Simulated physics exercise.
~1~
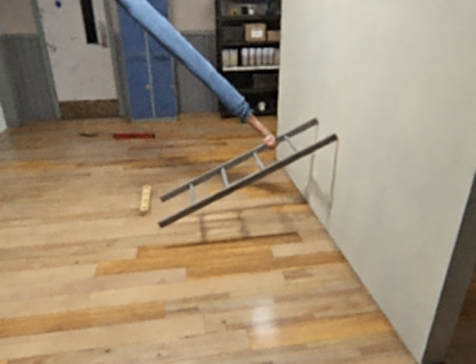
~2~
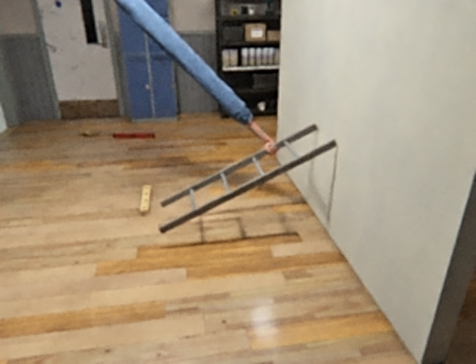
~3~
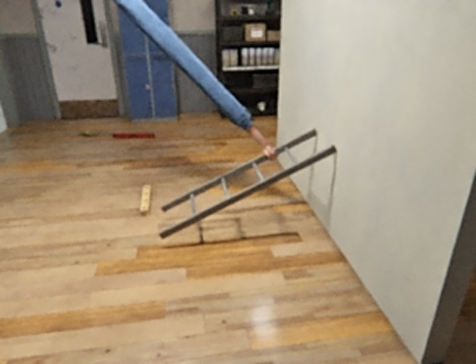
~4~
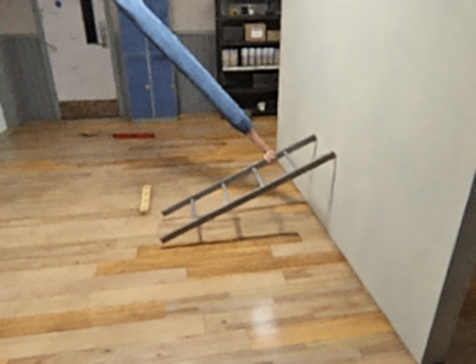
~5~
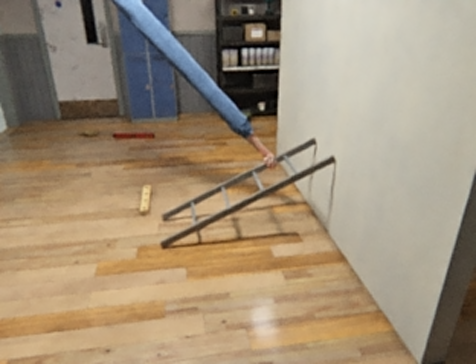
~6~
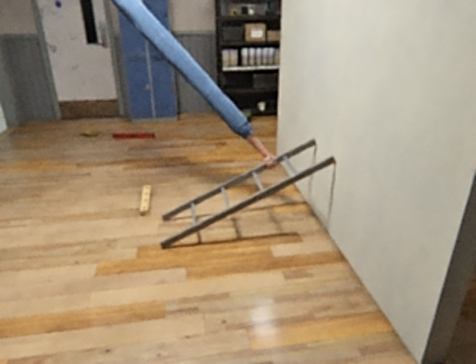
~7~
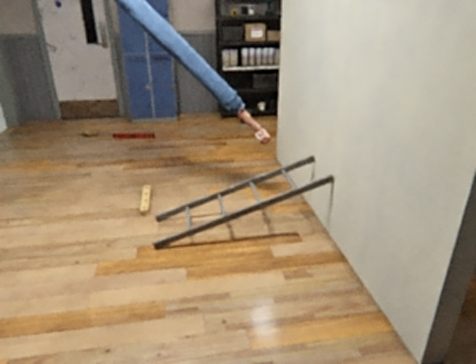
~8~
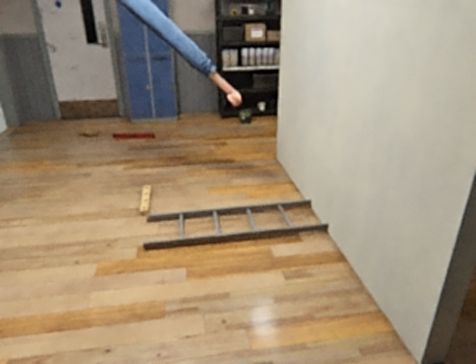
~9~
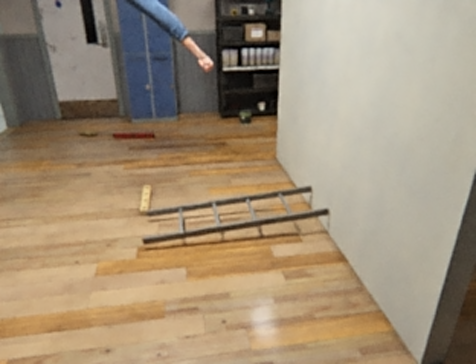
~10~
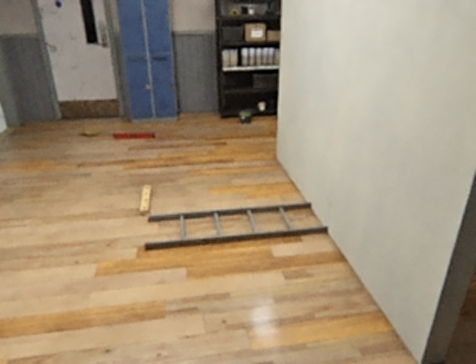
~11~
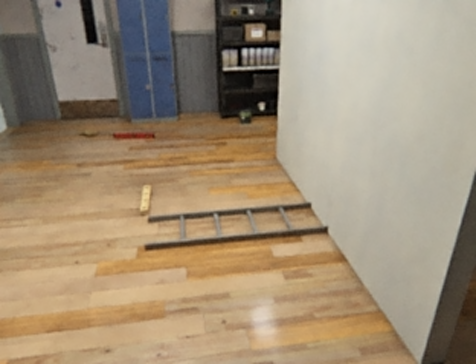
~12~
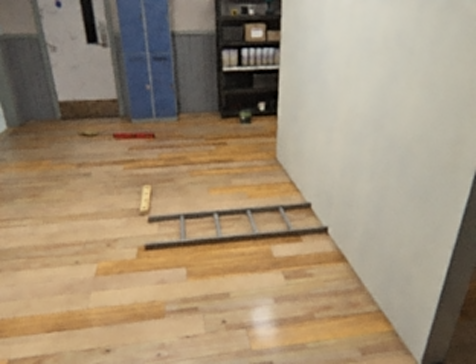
Indoors on a wooden floor, a hand lowering a grey ladder against a white wall, letting go, the ladder slipping down flat.
